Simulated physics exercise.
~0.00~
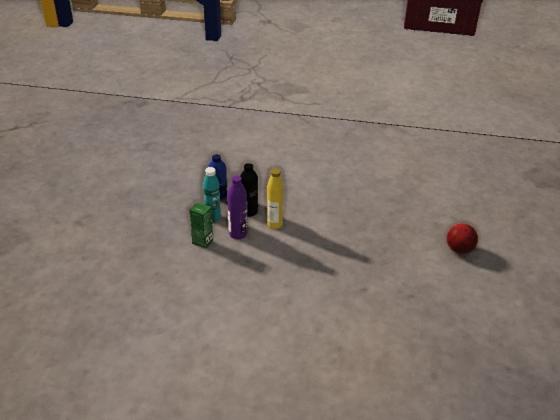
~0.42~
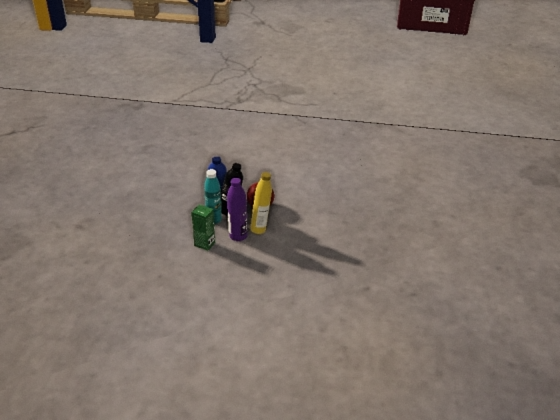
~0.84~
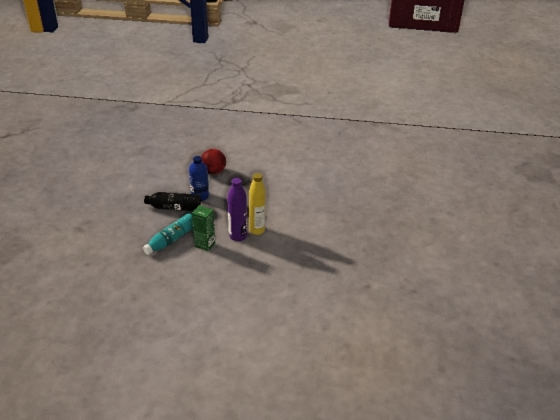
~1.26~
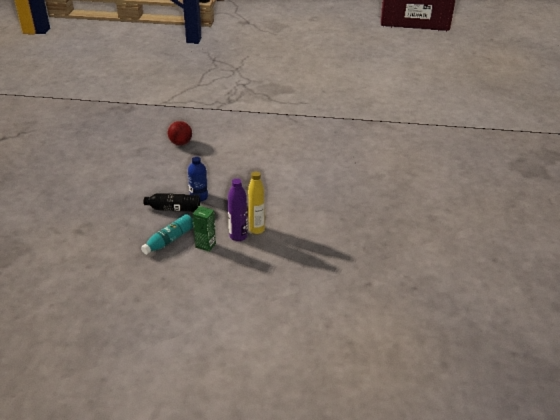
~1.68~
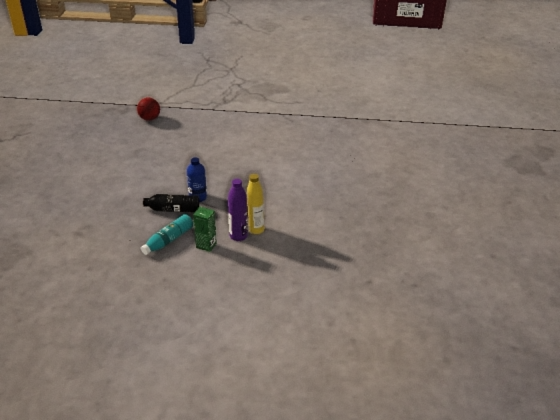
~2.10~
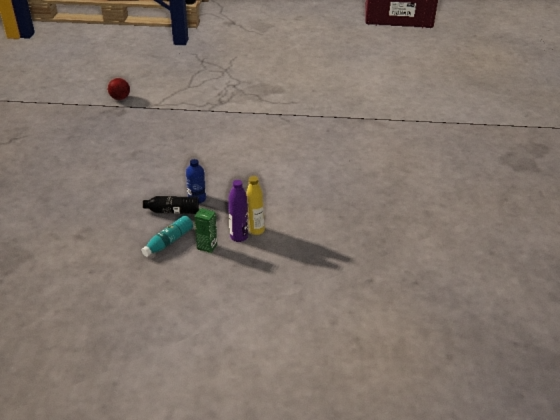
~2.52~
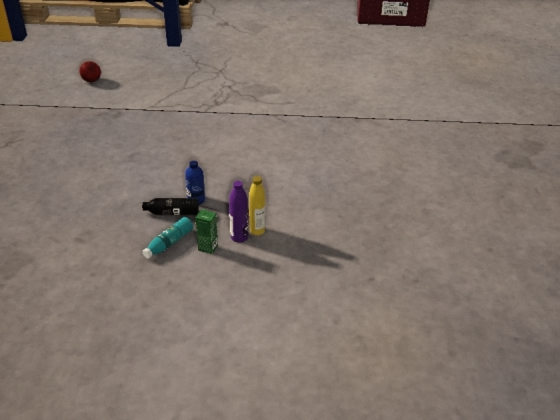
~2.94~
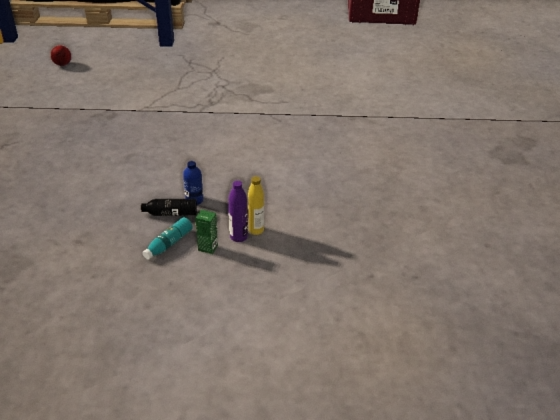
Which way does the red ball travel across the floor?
The red ball travels to the left, passing through the group of bottles and carrying on toward the upper left.
